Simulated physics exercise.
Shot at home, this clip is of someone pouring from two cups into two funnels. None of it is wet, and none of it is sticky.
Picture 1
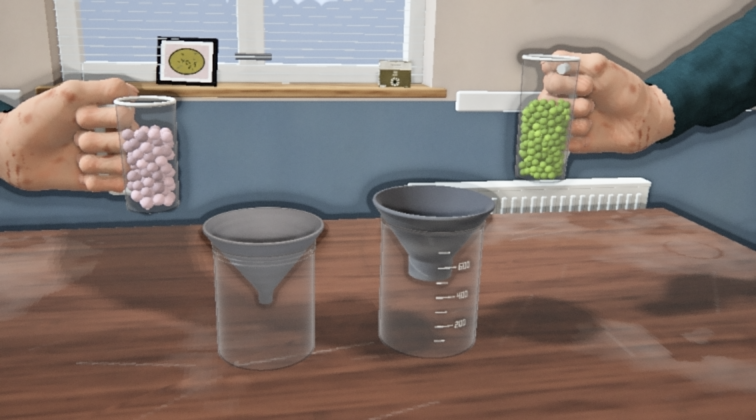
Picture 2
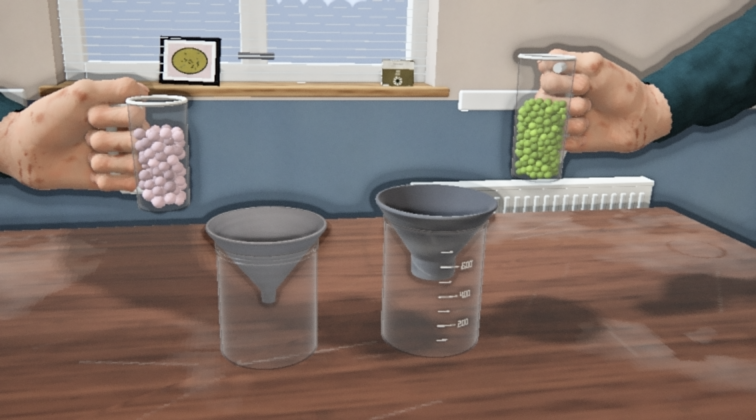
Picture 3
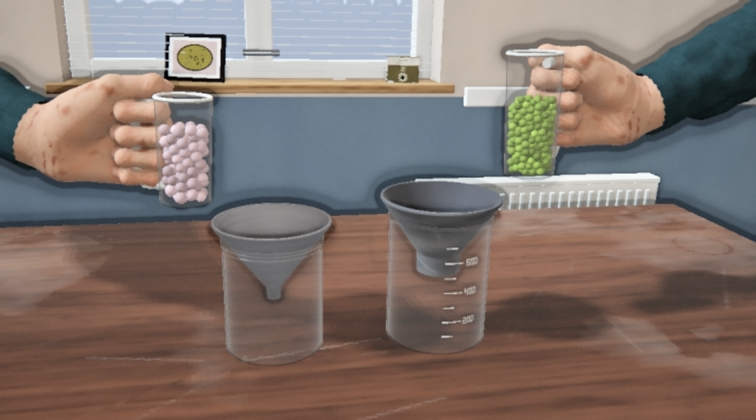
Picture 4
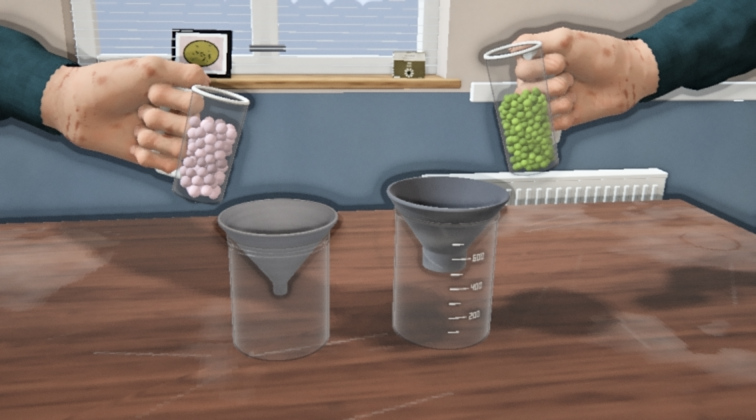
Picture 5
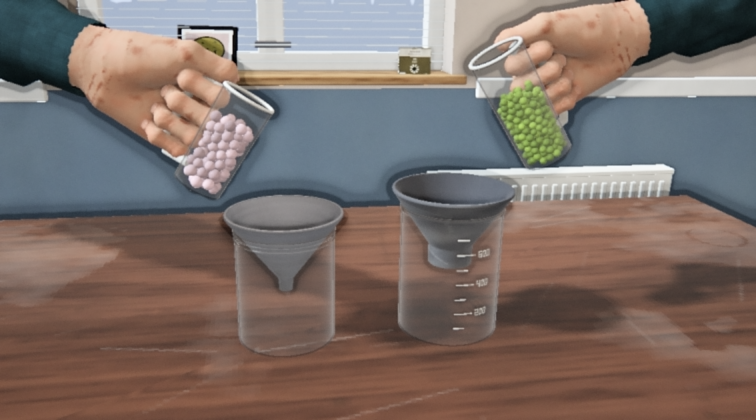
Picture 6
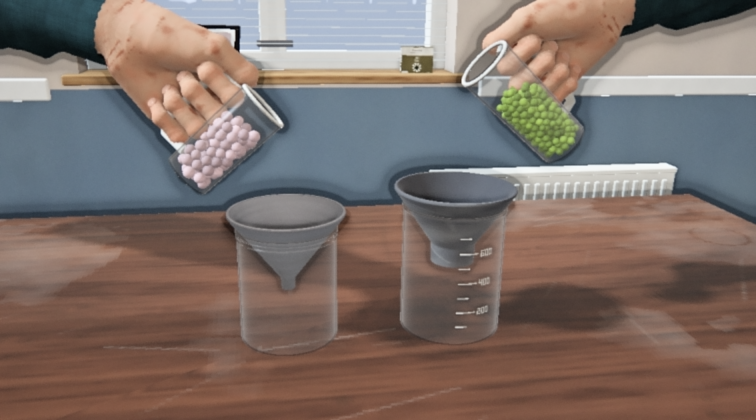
A person's two hands, in dark teal sleeves, reach in from either side above a brown wooden table at home, seen from the front, with a window and blue wall behind. The left holds a clear cup of pale pink pearls, the right one of green peas, above two grey funnels in clear containers. The cups shift inward, then tilt steadily toward each other as the view drifts slightly.
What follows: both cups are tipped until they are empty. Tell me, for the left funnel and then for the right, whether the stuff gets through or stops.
As I see it, left funnel: Chokes up, right funnel: Drains fully.
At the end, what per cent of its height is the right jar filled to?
I'd put it near 15 per cent.
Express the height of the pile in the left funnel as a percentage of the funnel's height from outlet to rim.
Pretty much 80 in a hundred, give or take.
Then, 0.36 s past the last view, left, all still in the cup; right, all still in the cup.
Then, 0.68 s past the last view, left, most still in the cup, a small part in or over the funnel; right, nearly all still in the cup, a small part in or over the funnel.
Then, 0.95 s past the last view, left, a small part still in the cup, most in or over the funnel; right, about a quarter still in the cup, about half in or over the funnel, about a quarter down in the jar.
Finally, left, all stuck in the funnel, none down in the jar; right, all down in the jar.
